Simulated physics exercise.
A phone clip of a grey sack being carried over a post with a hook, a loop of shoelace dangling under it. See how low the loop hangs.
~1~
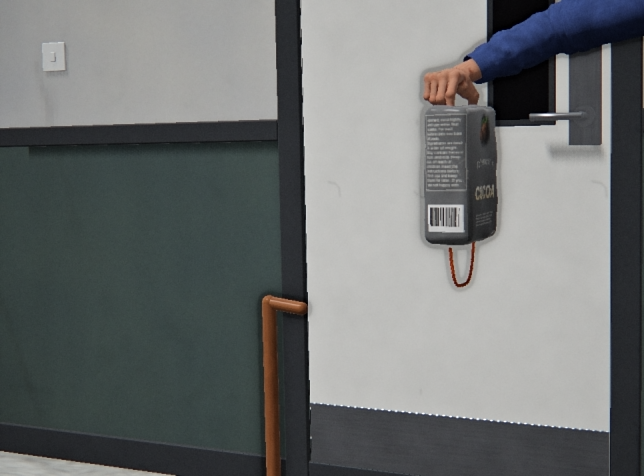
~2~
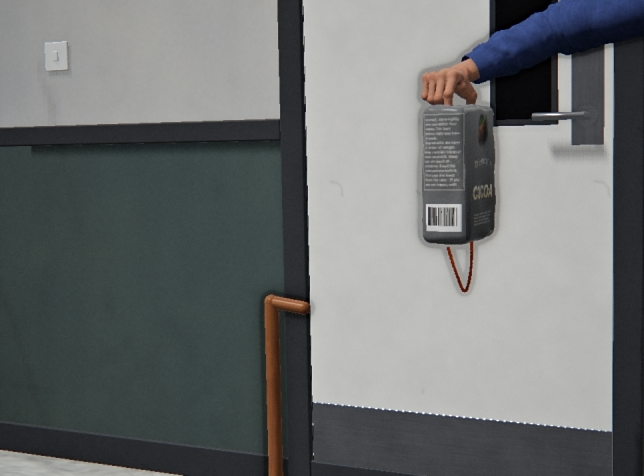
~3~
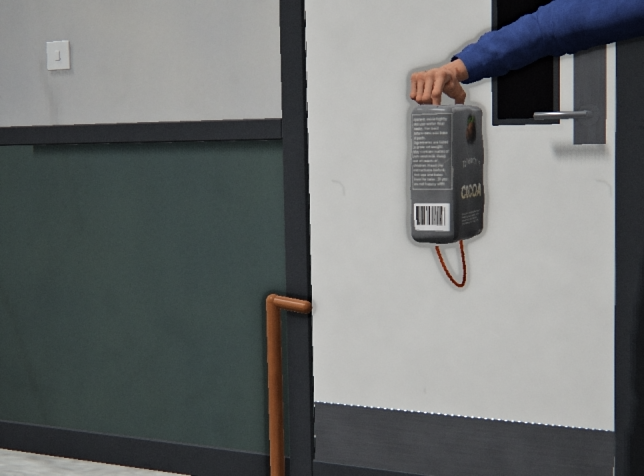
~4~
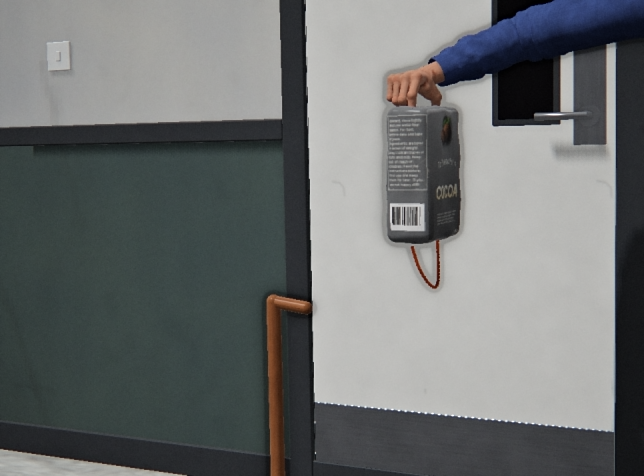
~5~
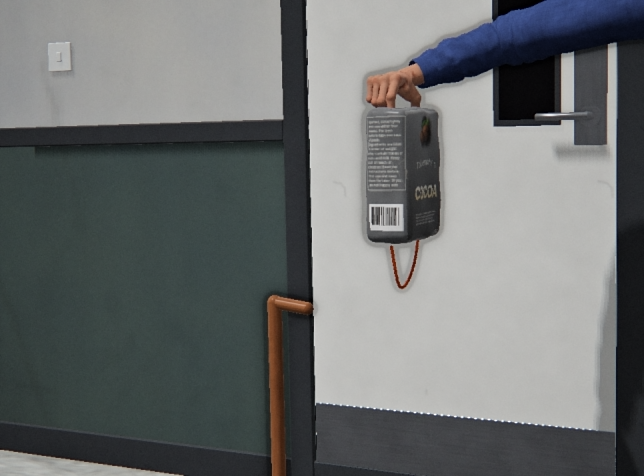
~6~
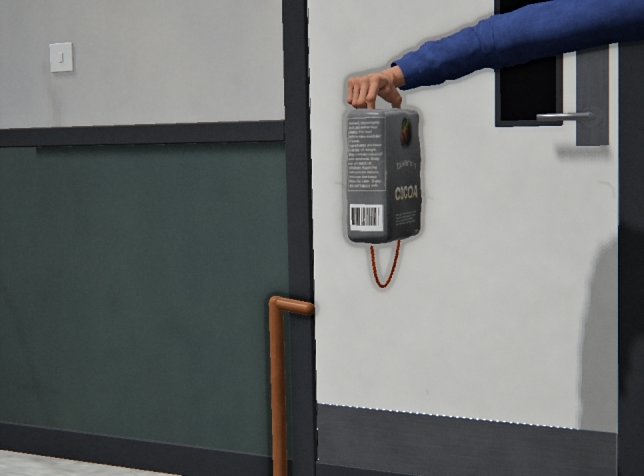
In a plain interior, a nearly still camera faces a pale door and a grey wall with a dark green lower panel. A hand in a blue sleeve grips a small grey sack with printed lettering and a barcode, a reddish-brown lace loop dangling beneath it, while an orange-brown post with a bent top stands lower left. The arm carries the sack steadily leftward, the loop swaying slightly above the hook's height.
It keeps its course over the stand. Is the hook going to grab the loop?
The grey sack goes by freely.
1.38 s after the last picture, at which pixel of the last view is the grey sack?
Around (170, 176).
Then, 0.72 s after the last picture, sack over the post near (267, 176).
Then, 1.38 s after the last picture, sack past the post near (170, 176).
At rest, sack past the post near (146, 176). The grey sack comes away clean.
